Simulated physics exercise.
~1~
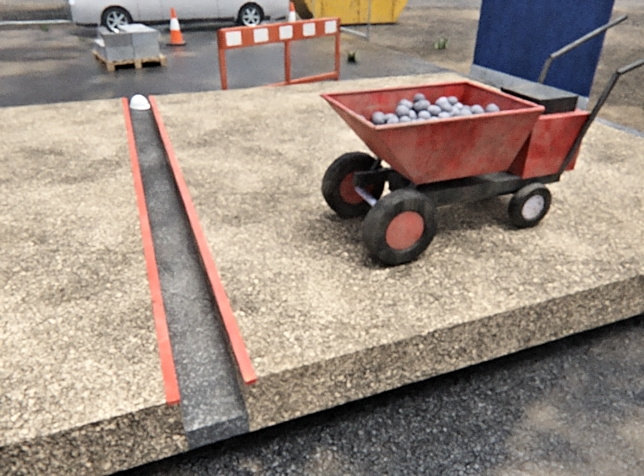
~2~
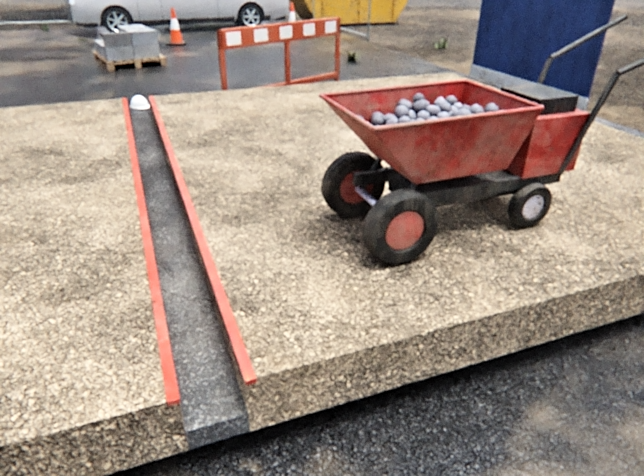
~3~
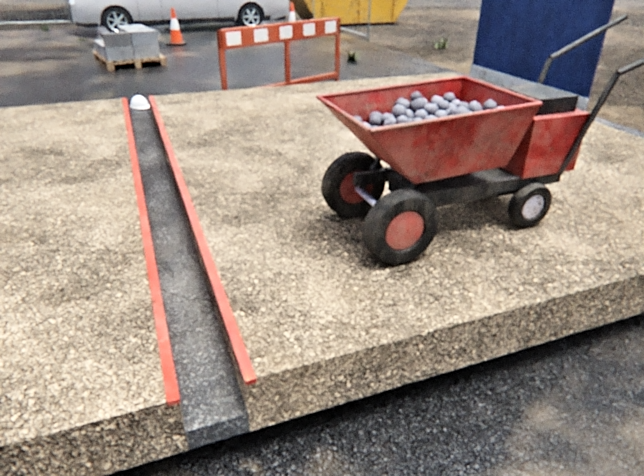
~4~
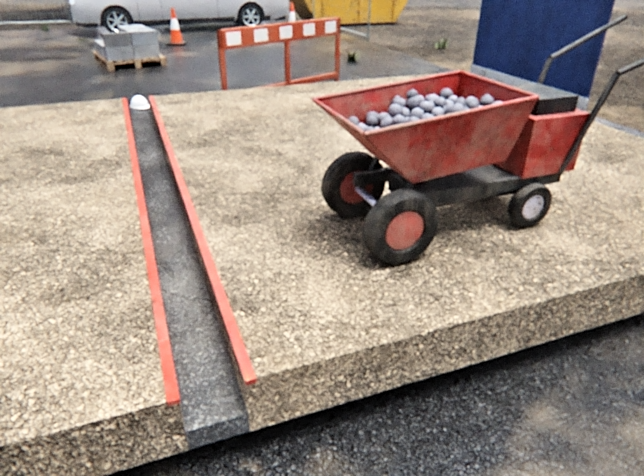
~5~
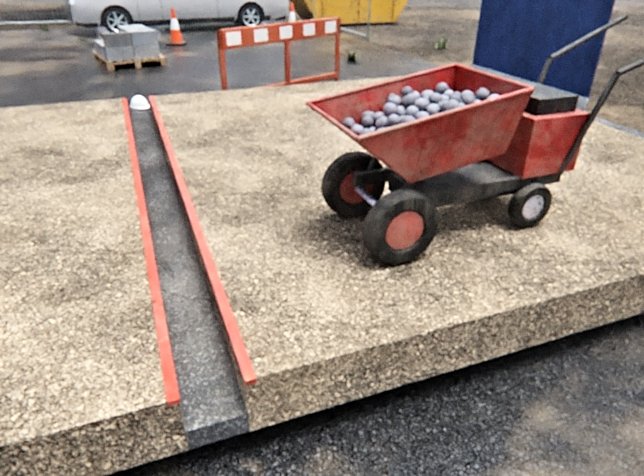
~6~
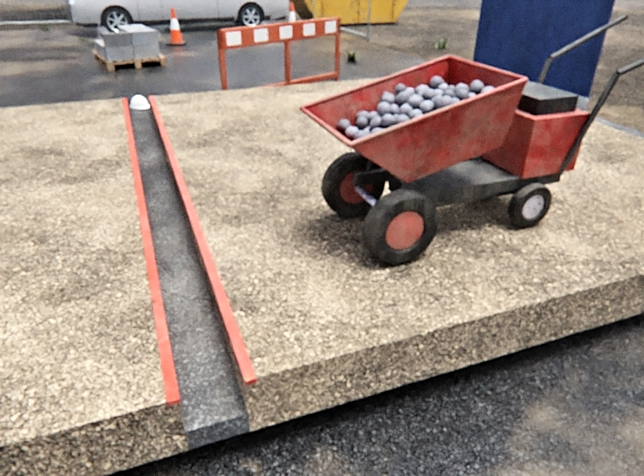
On a gravelly slab beside a narrow, red-edged trench, a small red power barrow stood still, loaded with round grey cobbles, and then its skip slowly tilted a little toward the left.
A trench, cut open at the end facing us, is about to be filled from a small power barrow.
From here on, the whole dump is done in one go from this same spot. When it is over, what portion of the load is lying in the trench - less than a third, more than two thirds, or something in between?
Its aim will yield a share of a third to two thirds.
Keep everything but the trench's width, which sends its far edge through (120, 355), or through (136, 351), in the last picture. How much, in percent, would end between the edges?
Lab note: Try one about 50 %, try two about 50 %.
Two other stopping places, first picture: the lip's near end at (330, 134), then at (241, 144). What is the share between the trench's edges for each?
Roughly 70 per cent first, then roughly 10 per cent.
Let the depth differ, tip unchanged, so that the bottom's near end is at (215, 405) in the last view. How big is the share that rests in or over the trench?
40 %, roughly.
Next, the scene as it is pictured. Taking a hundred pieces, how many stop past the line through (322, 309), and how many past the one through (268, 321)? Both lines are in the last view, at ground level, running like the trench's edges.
Around 100 per cent for the first, and 70 per cent for the second.
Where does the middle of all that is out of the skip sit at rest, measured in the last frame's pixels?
Resting centre, last frame: Roughly (200, 264).
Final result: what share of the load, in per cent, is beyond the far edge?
Roughly 5 in a hundred.
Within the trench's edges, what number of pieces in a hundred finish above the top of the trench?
Around 0 per cent.
Just after the last frame, skip tipped steeply; every one in the skip.
A moment on, skip tipped right over; the larger part in the skip; about a tenth short of the trench; just a few falling.
Further on, skip tipped right over; roughly a quarter in the skip; roughly half short of the trench; roughly a third in or heaped over the trench; just a few beyond it.
When it is over, skip tipped right over; just a few in the skip; roughly half short of the trench; roughly half in or heaped over the trench; just a few beyond it.
